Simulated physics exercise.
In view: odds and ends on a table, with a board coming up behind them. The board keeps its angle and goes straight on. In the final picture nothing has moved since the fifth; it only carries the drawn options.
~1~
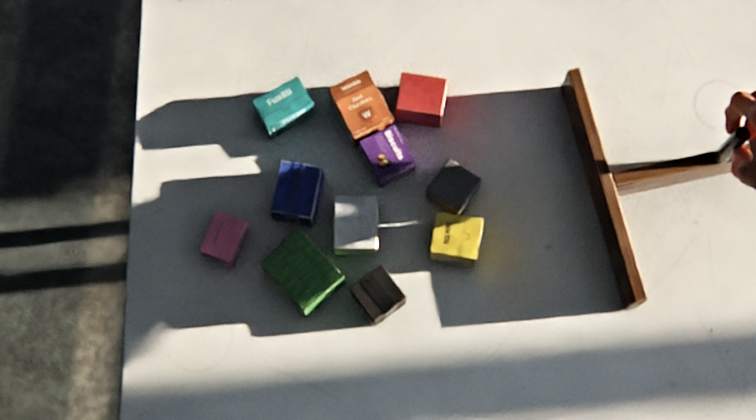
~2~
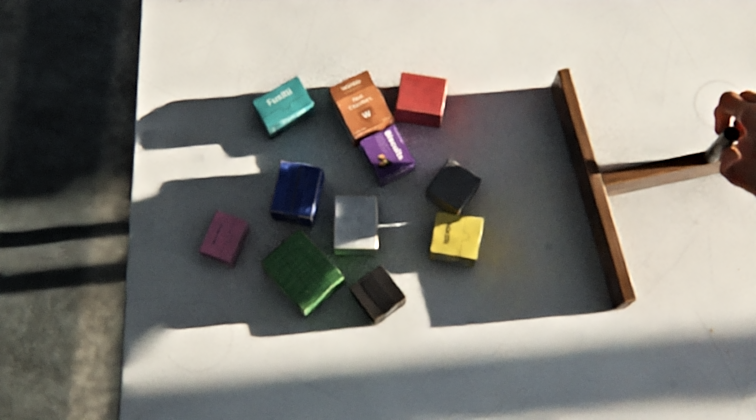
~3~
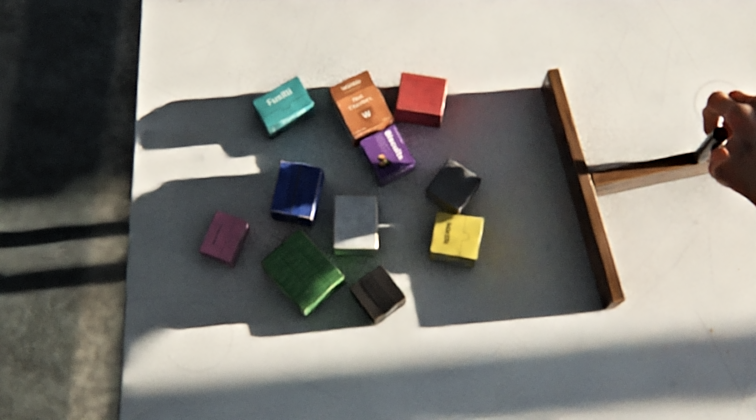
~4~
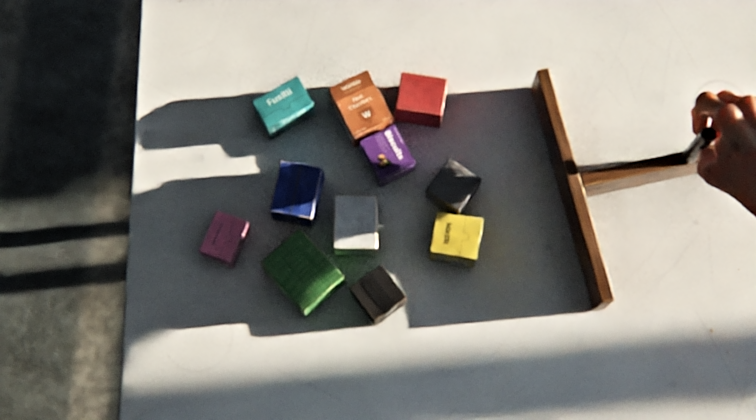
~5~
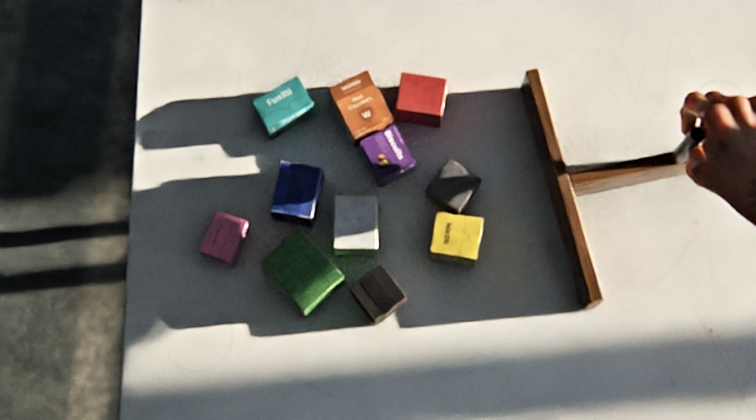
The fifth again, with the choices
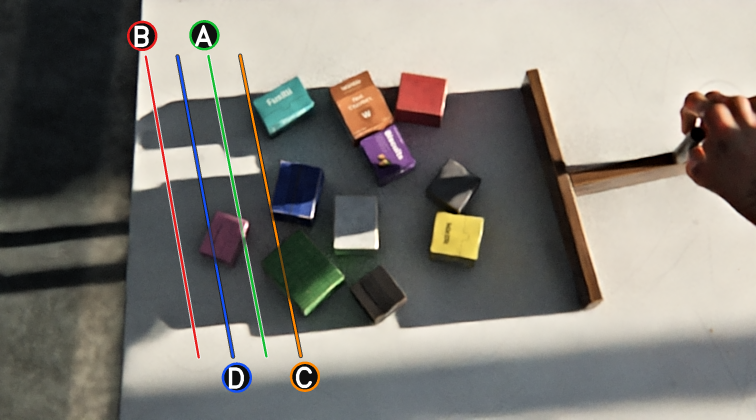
A hand at the right edge draws a wooden board by its handle slowly leftward across a pale tabletop, seen from above by a still camera. Left of the board sit turquoise, orange, red and purple packets and blocks along the top, blue, grey, black and yellow ones mid-table, and pink, green and dark ones lower down. The board covers only a short distance, touching none of them, and they stay put.
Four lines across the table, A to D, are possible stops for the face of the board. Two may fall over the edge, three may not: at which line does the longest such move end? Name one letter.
It can go as far as A.
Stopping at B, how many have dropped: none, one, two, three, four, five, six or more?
By then, six or more.
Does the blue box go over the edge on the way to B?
Yes.
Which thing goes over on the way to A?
The turquoise box goes over.
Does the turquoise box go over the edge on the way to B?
By then, yes.
On the marked copy, A at (236, 200); B at (171, 201); C at (269, 199); D at (204, 200).
Following A. Soon after the start, board (447, 183); red block (392, 104); orange packet (346, 110).
Later, board (329, 184); turquoise box (183, 110); orange packet (235, 114).
In the end, board (237, 185); turquoise box over the edge; pink box (132, 244); one fallen.
As for the rest, B drops seven; C is within the limit but short; D drops three.
